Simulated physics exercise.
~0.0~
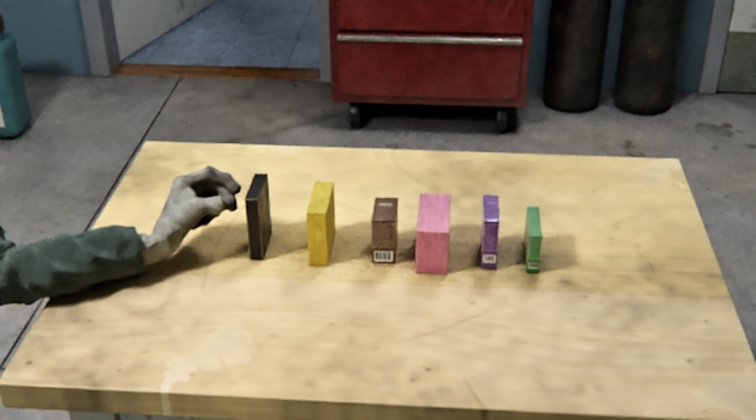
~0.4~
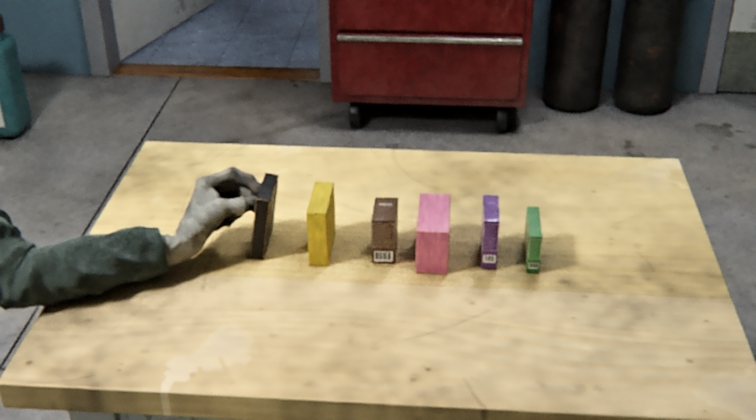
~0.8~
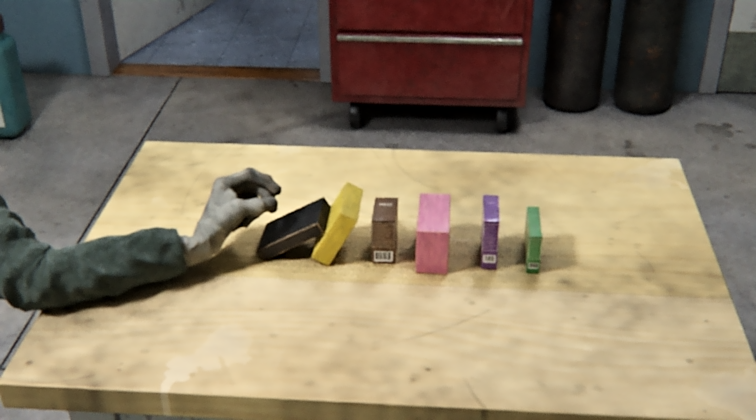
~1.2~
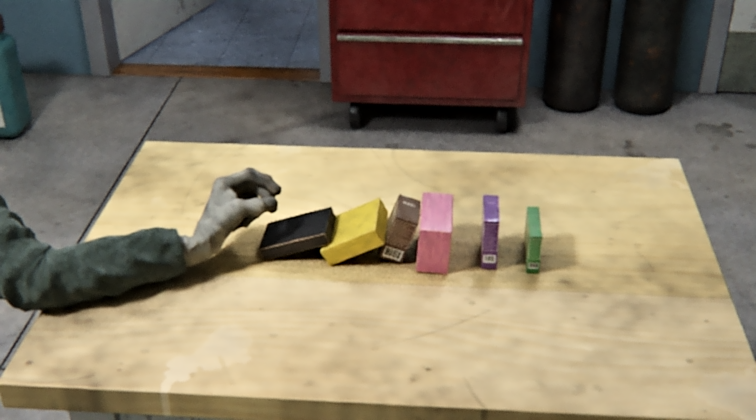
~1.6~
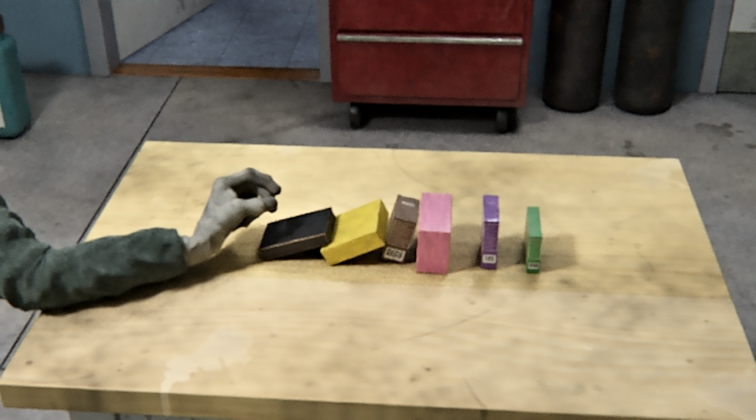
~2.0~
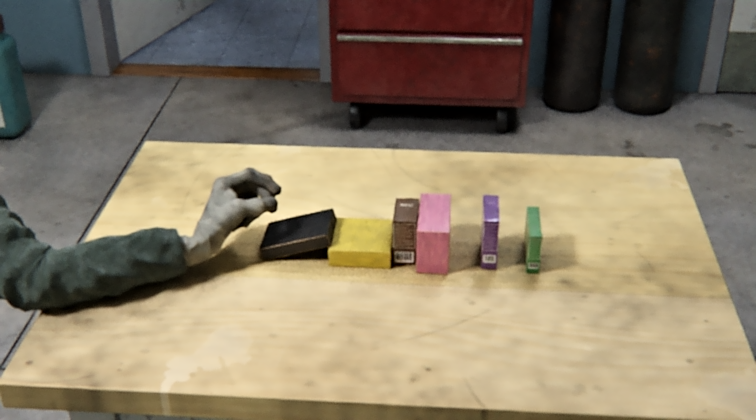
A gloved hand tips a black block, toppling the yellow one, but the brown packet stays upright.
